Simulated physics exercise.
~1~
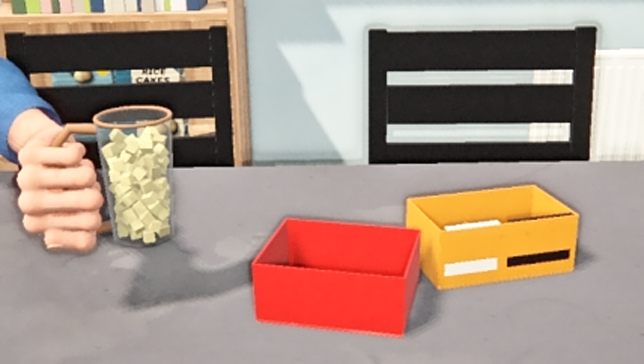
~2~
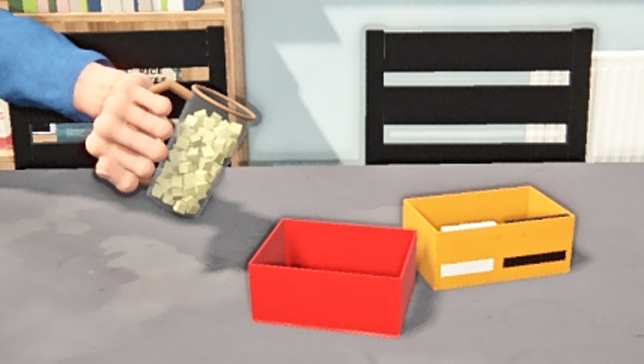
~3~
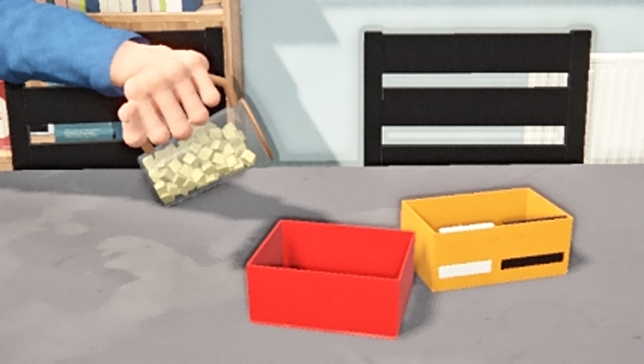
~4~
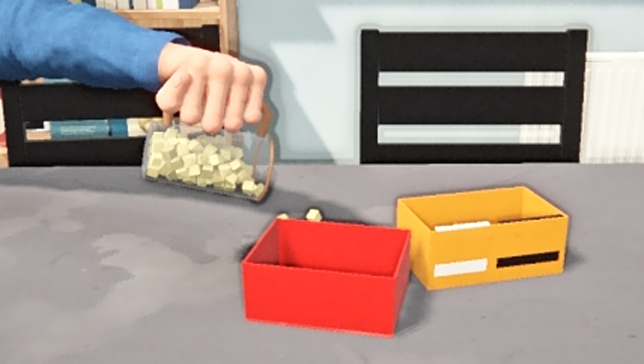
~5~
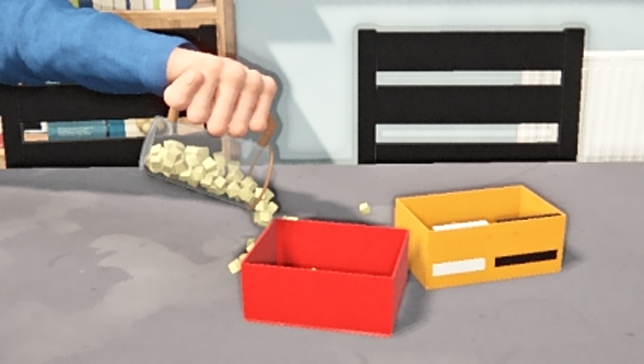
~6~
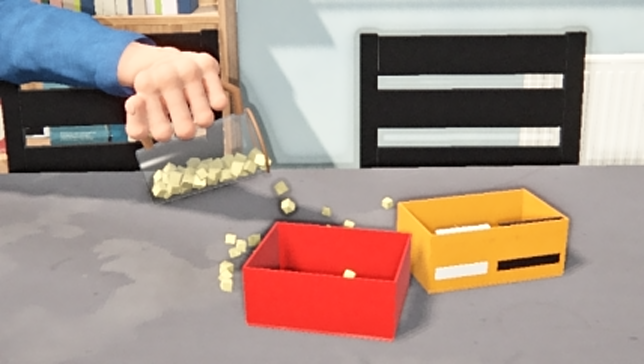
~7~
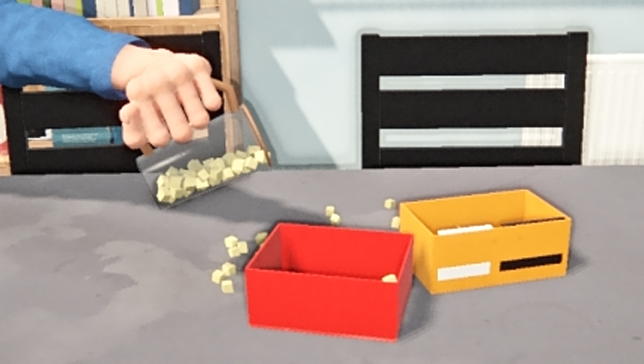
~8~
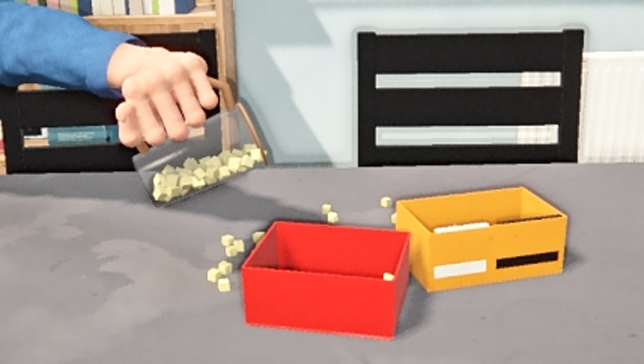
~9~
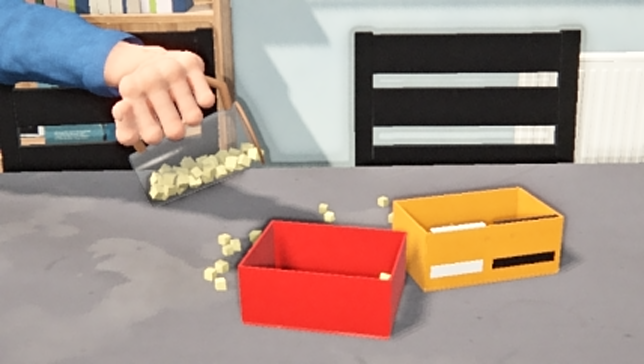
Hand tipping a glass cup of pale cubes beside a red tin, spilling some onto the table, then holding the rest tilted.
